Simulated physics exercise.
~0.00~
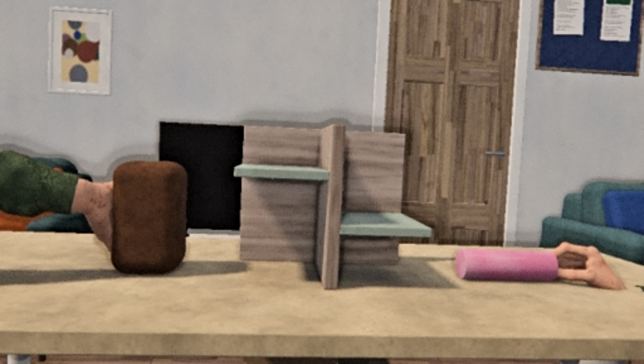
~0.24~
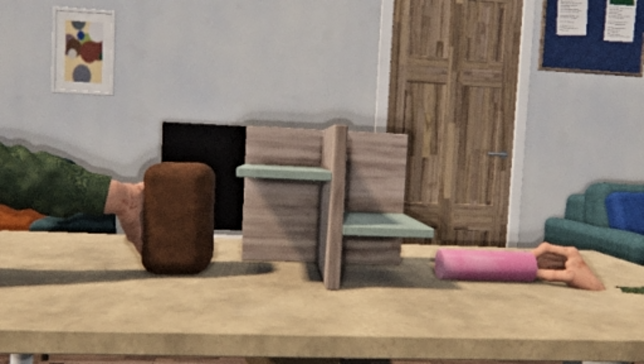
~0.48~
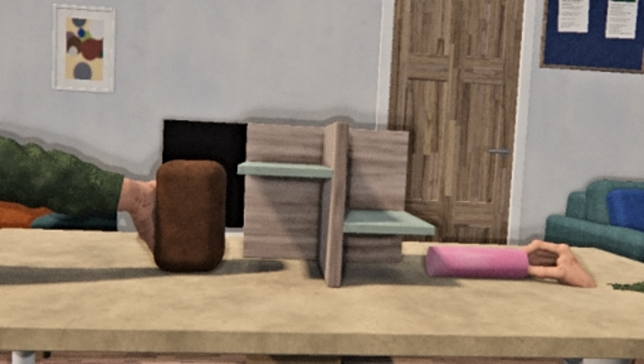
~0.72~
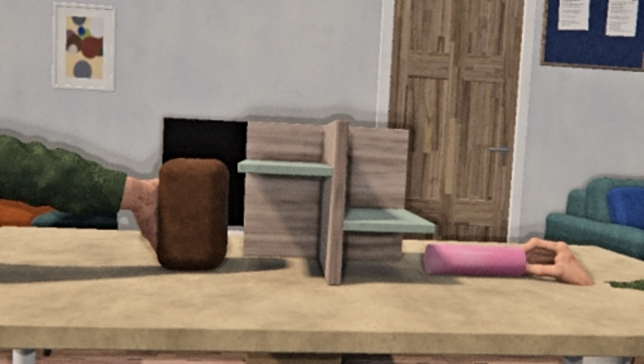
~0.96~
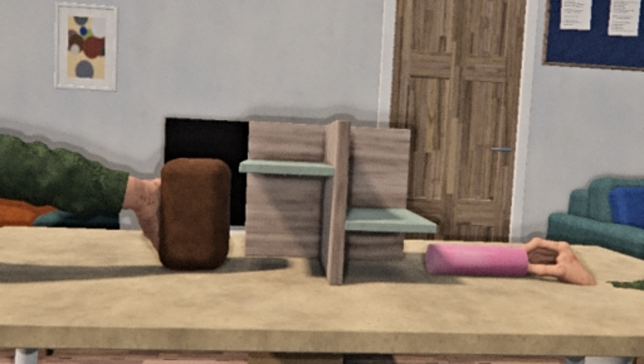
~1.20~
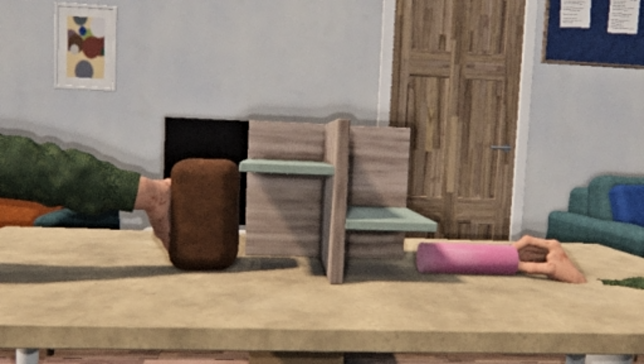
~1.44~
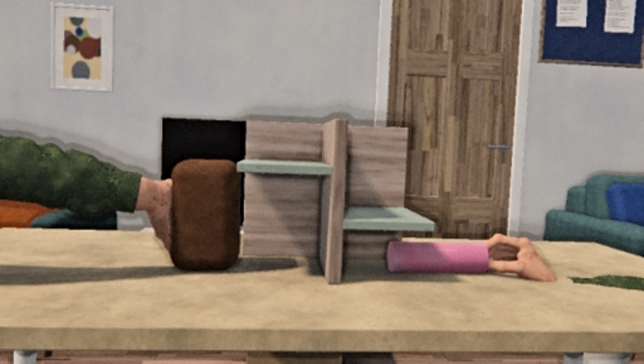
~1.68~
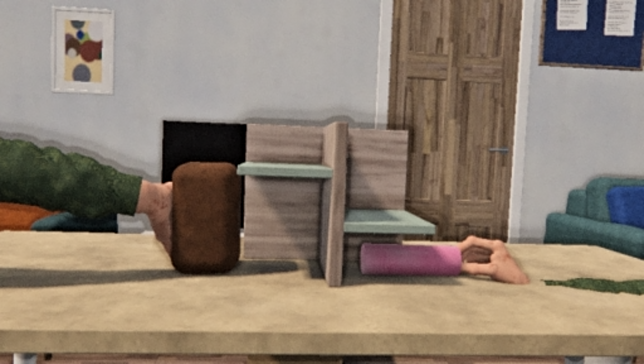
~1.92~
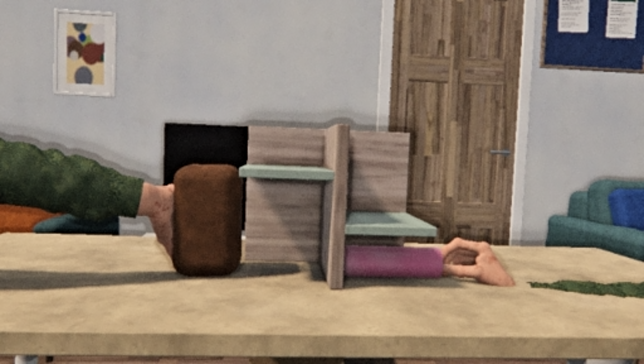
A pink candle lying on its side at the right and an upright brown loaf at the left are each pushed by a hand across a pale tabletop, seen from the front with a slight sway. Between them stands a wooden rack with a green shelf on each side, the left one higher, before a wooden door and grey wall. Both things slide inward, pause briefly, then move on to the shelf openings. The loaf stops at the left shelf, too tall to pass below it. The candle continues left beneath the right shelf and ends up against the upright divider.
